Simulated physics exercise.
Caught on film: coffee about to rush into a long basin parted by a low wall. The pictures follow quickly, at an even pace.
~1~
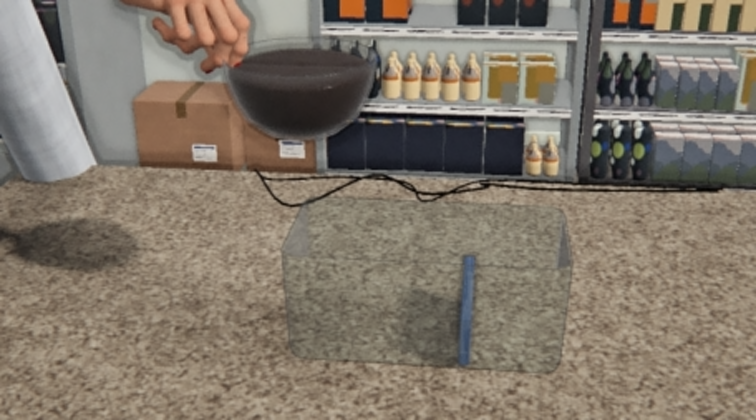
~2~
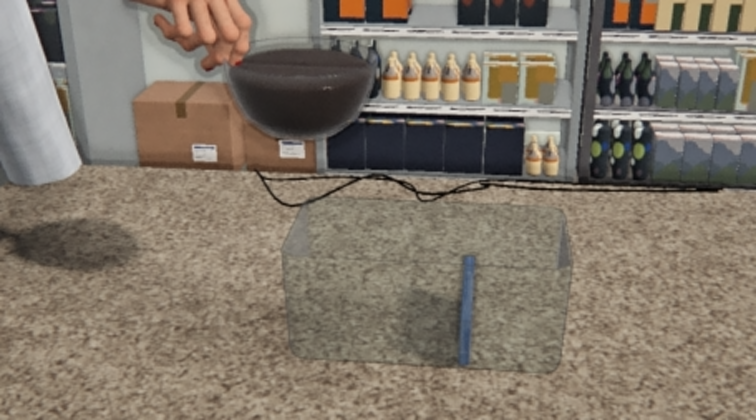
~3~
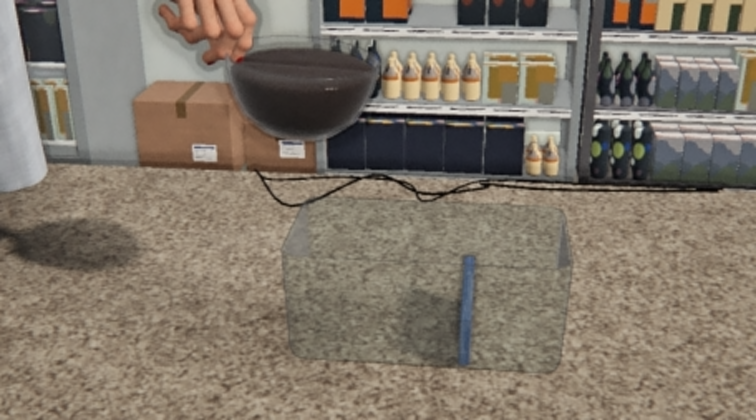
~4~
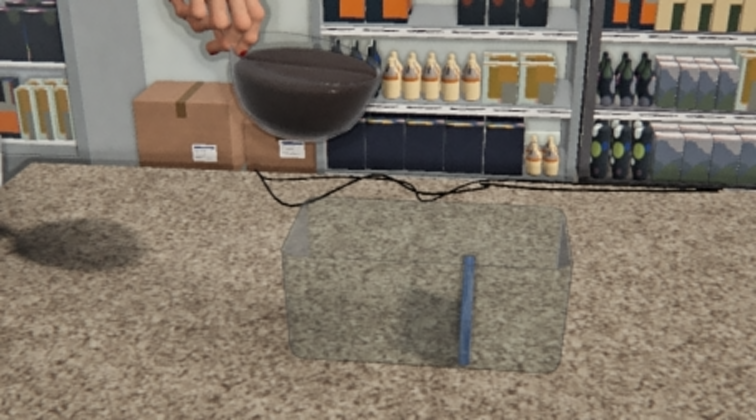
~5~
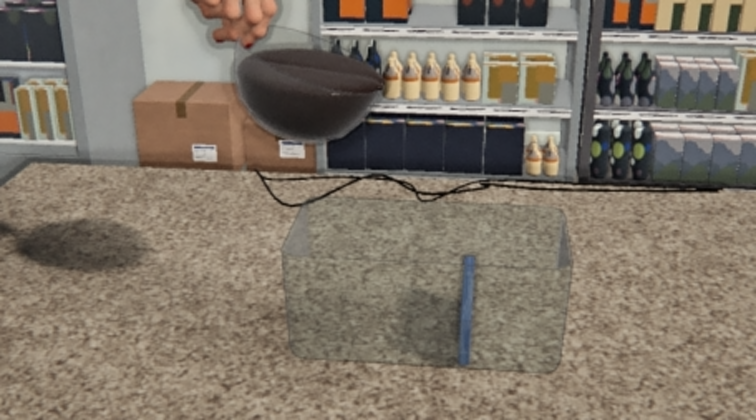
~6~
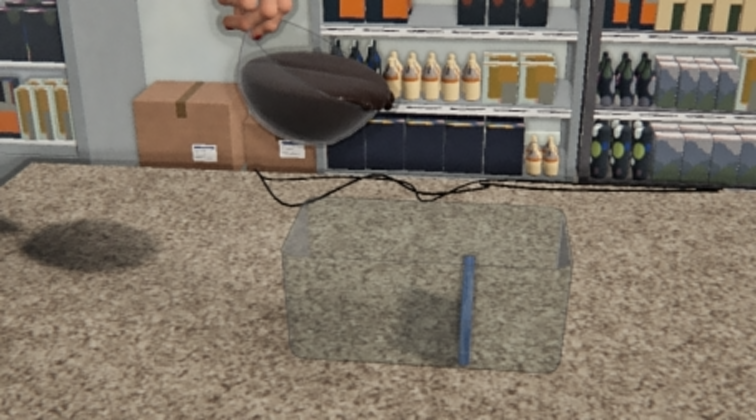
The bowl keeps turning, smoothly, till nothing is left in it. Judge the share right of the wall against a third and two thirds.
In the end not even a third is right of the wall.
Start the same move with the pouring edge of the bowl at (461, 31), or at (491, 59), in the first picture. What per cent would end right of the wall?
Near 80 % and 75 %.
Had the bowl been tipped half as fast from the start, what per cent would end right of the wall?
About 15 per cent.
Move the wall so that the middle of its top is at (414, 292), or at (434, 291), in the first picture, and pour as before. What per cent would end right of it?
Roughly 70 per cent, and 45 per cent.
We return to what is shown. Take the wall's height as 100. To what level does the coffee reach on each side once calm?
The left part 50 per cent, the right part 10.
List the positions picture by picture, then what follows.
In the first frame, tilt 0°; pouring edge (375, 60); surface from (231, 64) to (373, 68); the long basin's rim runs from (294, 226) to (568, 239); the wall's top is at (468, 287).
In the second frame, tilt 1°; pouring edge (376, 62); surface from (231, 63) to (374, 69).
In the third frame, tilt 6°; pouring edge (378, 67); surface from (234, 61) to (375, 71).
In the fourth frame, tilt 12°; pouring edge (381, 77); surface from (237, 59) to (377, 74).
In the fifth frame, tilt 21°; pouring edge (382, 89); surface from (242, 60) to (384, 81); 1 per cent is over the edge.
In the sixth frame, tilt 31°; pouring edge (382, 103); surface from (244, 63) to (374, 87); 5 per cent is over the edge.
A moment on, the bowl is tipped on its side and 20 per cent is still to pour, 32 is left of the wall and 1 right of it.
Next, the bowl is tipped on its side and 2 per cent is still to pour, 89 is left of the wall and 3 right of it.
Then the bowl is tipped on its side and 0 per cent is still to pour, 88 is left of the wall and 8 right of it.
Later the bowl is tipped on its side and 0 per cent is still to pour, 88 is left of the wall and 9 right of it.
In the end 88 per cent lies left of the wall, 9 right of it and 4 outside.
